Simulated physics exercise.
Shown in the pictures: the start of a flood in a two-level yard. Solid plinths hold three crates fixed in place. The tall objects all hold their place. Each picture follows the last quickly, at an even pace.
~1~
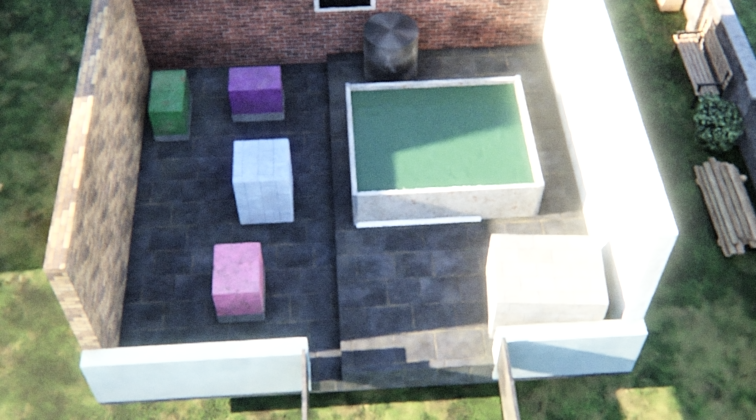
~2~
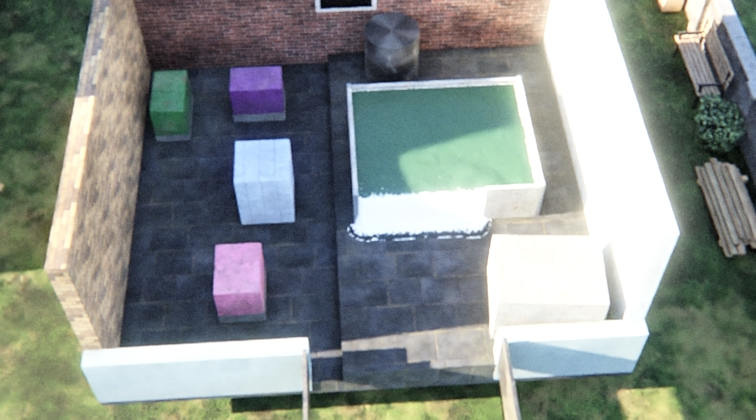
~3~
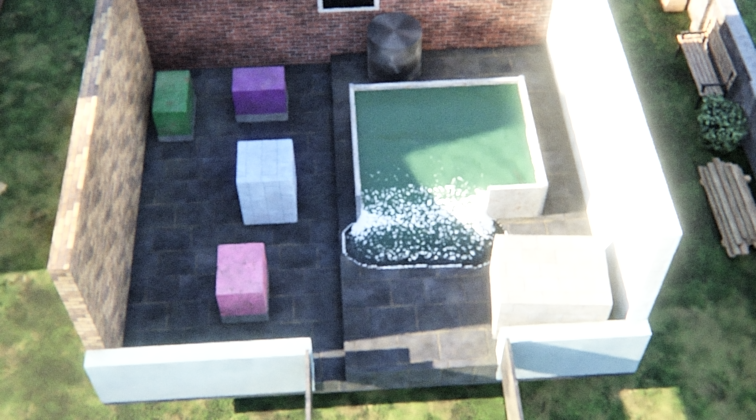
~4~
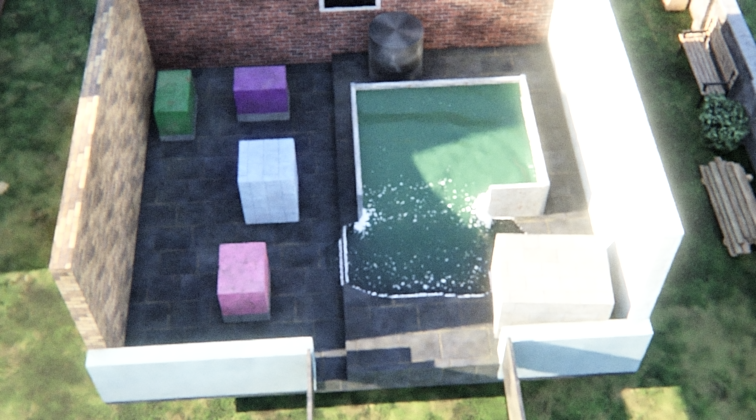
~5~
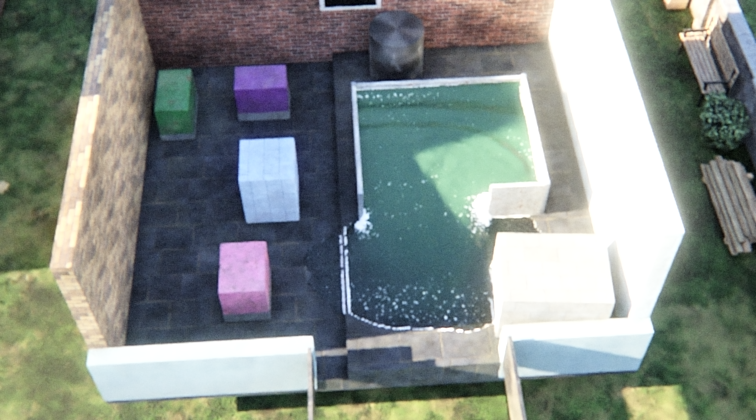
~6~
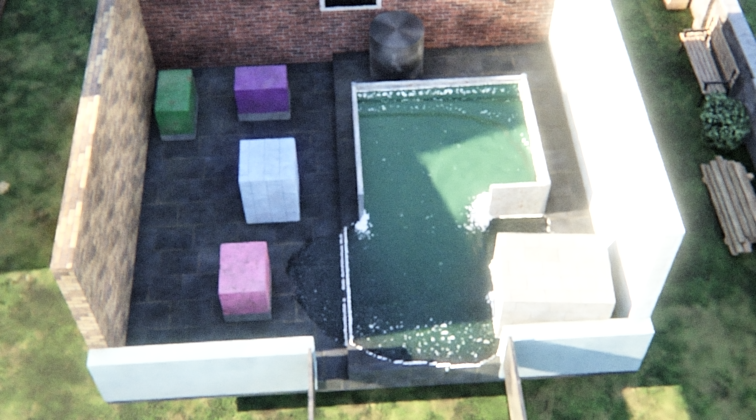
A walled yard held a raised tank of green water, and its near side gave way, letting foaming water pour across the dark paving toward the front opening while the colored blocks stayed put.
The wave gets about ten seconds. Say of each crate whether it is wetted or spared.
Result: Most likely the green crate remains untouched. Most likely the pink crate remains untouched. Most likely the purple crate remains untouched.
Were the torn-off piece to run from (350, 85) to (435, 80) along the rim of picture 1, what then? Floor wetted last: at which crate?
Answer: The pink-painted one.
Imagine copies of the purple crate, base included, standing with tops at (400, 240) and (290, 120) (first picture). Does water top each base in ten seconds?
Becomes wet, is left dry.
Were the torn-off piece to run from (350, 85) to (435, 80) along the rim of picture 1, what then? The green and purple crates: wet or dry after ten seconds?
The green crate is flooded and the purple crate is flooded.
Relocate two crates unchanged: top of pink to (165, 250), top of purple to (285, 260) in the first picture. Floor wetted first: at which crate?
The purple crate is first.
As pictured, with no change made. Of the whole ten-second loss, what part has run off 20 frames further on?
Near 60 in a hundred, I reckon.
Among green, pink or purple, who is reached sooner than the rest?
That's the pink-painted one.
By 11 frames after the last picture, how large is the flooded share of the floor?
My best guess is some 35 %.
A moment on, water covers 25 % of the floor; the green crate not reached, the pink crate water round its plinth, the purple crate not reached.
Next, water covers 35 % of the floor; the green crate not reached, the pink crate water round its plinth, the purple crate not reached.
Then, water covers 40 % of the floor; the green crate not reached, the pink crate water round its plinth, the purple crate not reached.
Later, water covers 65 % of the floor; the green crate water round its plinth, the pink crate water round its plinth, the purple crate water round its plinth.
In the end, water covers 85 % of the floor; the green crate stayed above the water, the pink crate stayed above the water, the purple crate stayed above the water.
